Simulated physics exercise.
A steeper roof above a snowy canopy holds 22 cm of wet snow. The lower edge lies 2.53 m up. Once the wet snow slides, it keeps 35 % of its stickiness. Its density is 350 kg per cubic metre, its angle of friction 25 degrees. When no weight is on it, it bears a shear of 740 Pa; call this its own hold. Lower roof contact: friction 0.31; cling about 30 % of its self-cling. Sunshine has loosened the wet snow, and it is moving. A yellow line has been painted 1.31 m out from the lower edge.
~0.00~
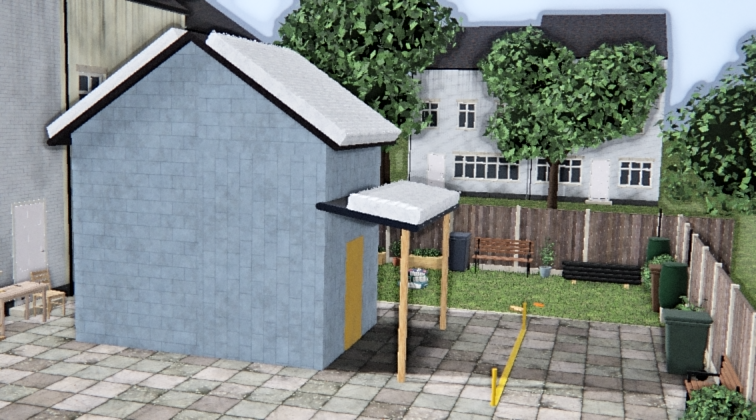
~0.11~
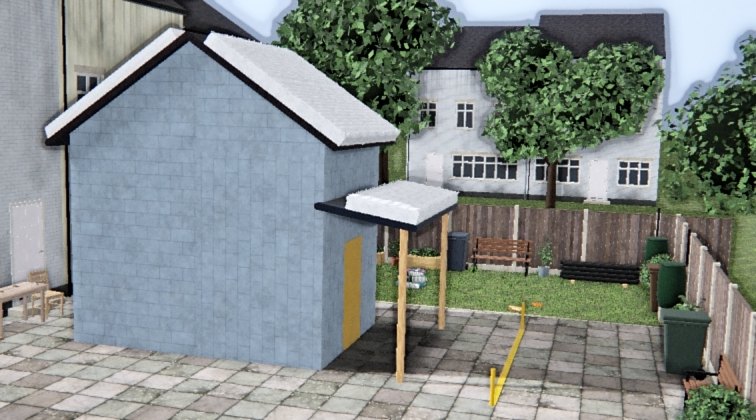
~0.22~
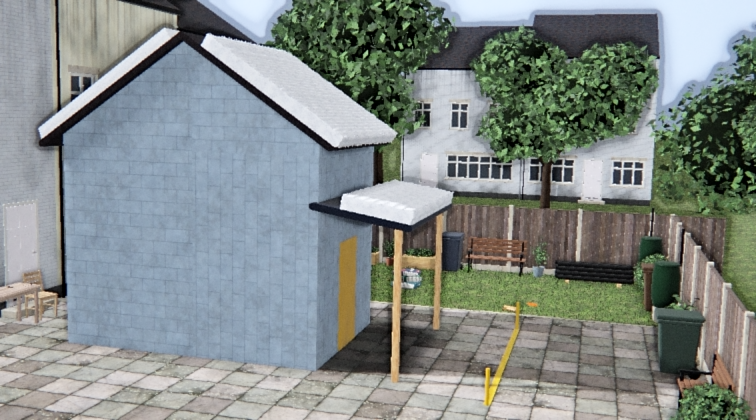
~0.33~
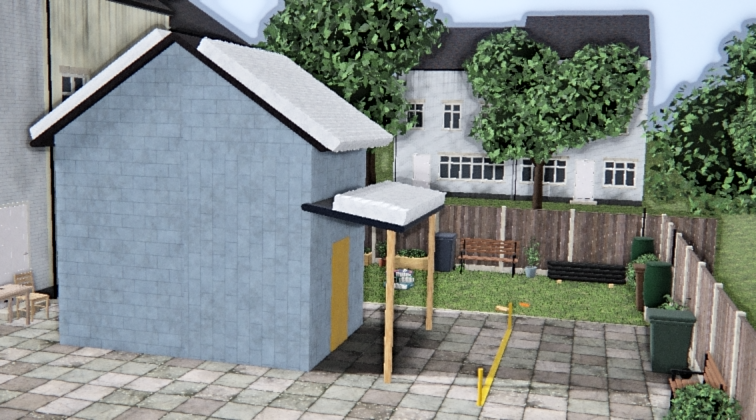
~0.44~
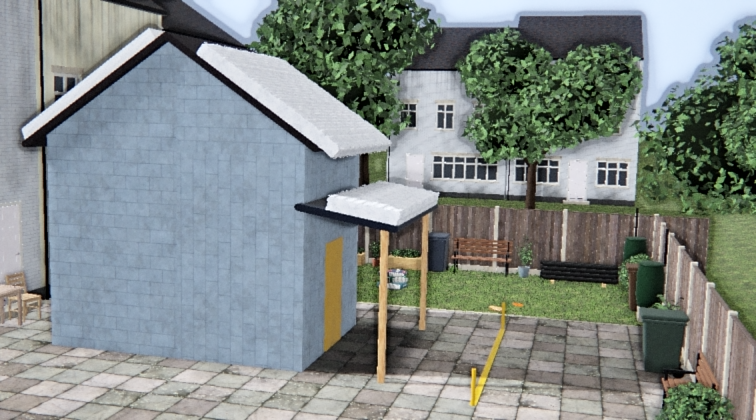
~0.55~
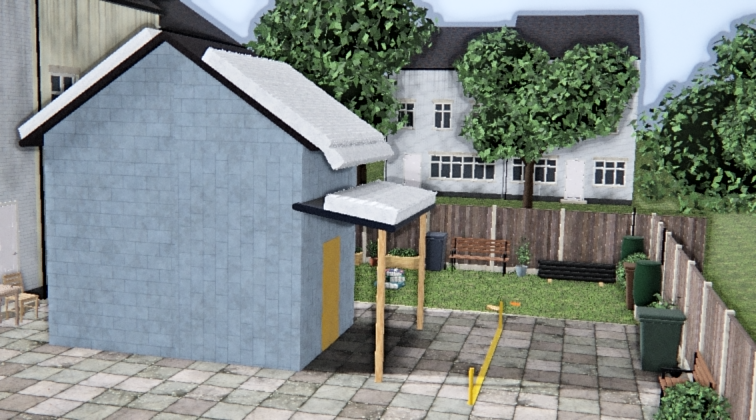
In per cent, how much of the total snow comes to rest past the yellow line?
Roughly 48 per cent.
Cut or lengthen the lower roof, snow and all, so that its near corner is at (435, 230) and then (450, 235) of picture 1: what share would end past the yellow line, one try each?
The first try gives 40 percent and the second gives 35 percent.
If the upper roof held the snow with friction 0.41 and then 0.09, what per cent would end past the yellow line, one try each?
20 %, then 55 %.
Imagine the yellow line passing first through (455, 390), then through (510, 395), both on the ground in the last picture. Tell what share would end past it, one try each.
Respectively 55 percent and 30 percent would end past it.
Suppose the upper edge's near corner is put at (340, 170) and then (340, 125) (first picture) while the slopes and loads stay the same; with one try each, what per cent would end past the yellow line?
In that order: 30 %, 55 %.
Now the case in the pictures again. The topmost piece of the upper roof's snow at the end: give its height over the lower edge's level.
I'd put it at around 0.5 m up.
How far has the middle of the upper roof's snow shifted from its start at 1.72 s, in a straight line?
Some 3.8 m.
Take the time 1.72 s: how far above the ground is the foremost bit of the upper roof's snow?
Somewhere around 1.2 metres, I'd say.
By 1.09 s, none is below the lower edge and 0 % is past the line.
By 1.72 s, 37 % is below the lower edge and 2 % is past the line.
By 2.36 s, 68 % is below the lower edge and 46 % is past the line.
By 3.00 s, 69 % is below the lower edge and 48 % is past the line.
By 3.60 s, at the end, 69 % is below the lower edge and 48 % is past the line.
